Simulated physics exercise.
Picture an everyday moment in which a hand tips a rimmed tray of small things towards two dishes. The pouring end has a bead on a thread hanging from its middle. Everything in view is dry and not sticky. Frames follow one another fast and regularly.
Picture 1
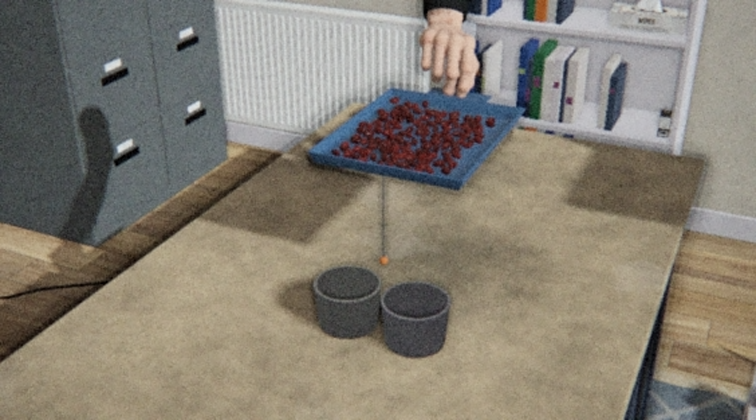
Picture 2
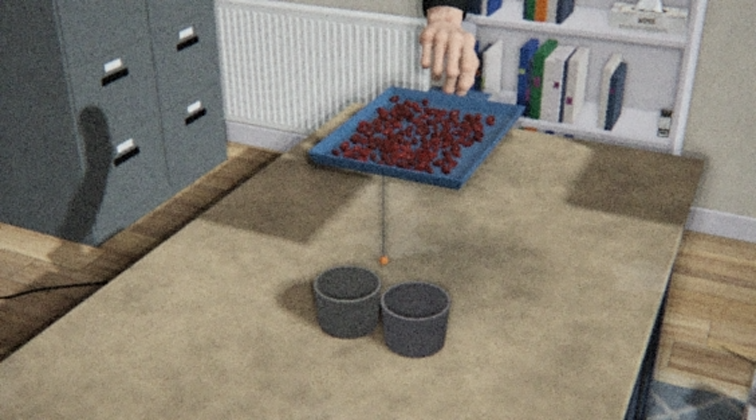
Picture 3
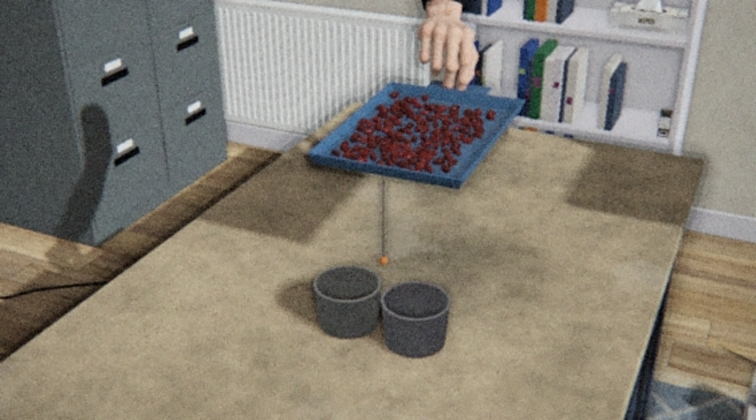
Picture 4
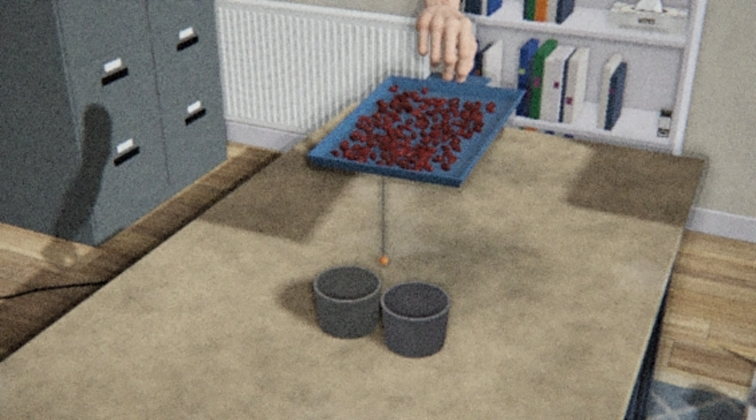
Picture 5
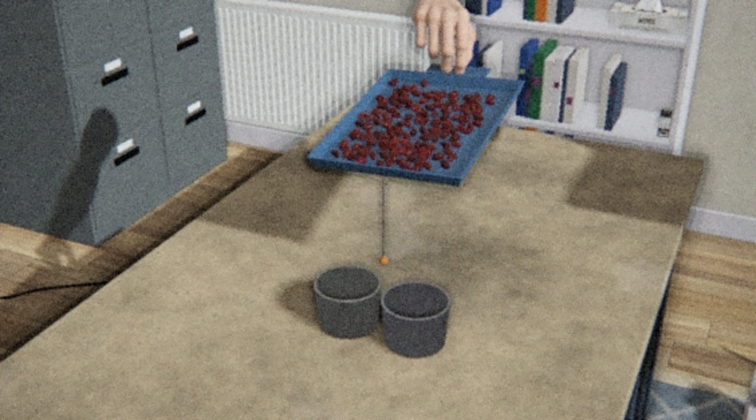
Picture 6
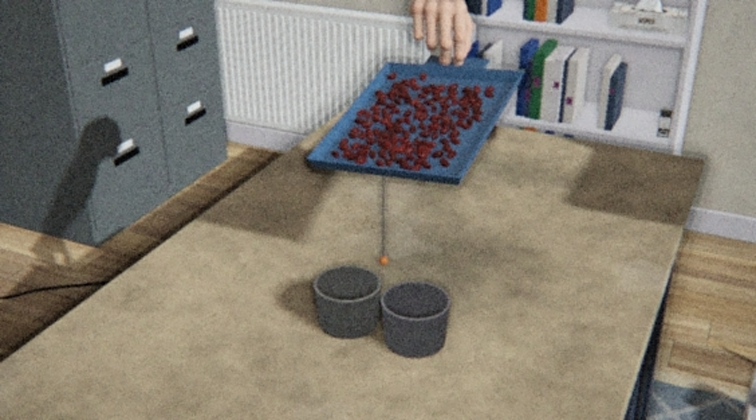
A hand slowly raising the far end of a blue tray of dark red beans above two grey dishes on a table.
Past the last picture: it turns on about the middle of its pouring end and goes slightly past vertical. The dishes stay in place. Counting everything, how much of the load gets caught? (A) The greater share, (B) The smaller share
The answer is B.
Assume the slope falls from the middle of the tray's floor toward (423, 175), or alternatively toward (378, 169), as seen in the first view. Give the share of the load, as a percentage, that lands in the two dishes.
Case one 50 %; case two 60 %.
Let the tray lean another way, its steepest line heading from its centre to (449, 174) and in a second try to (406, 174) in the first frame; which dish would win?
On the first try it's the right-side dish, on the second the right-side dish.
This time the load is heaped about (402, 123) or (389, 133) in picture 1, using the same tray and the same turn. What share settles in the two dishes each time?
About 30 and 30 per cent.
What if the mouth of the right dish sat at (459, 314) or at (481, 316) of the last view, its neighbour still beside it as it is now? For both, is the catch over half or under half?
Taking them in turn, it's short of half and then short of half.
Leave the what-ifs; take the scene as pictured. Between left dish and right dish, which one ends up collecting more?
It turns out to be the left-positioned one.
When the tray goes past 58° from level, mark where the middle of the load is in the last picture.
The middle of the pieces shows up near (371, 120).
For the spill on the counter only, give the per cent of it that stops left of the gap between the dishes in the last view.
It comes to near 100 percent of the spill.
Soon, tray tipped steeply; all on the tray.
A while on, tray tipped right over; a stray few in the right dish; about a quarter in the left dish; about half outside both; about a quarter in the air.
Towards the end, tray tipped past a quarter turn; a stray few in the right dish; about a quarter in the left dish; about two thirds outside both.
Finally, tray tipped past a quarter turn; a stray few in the right dish; about a quarter in the left dish; about two thirds outside both.
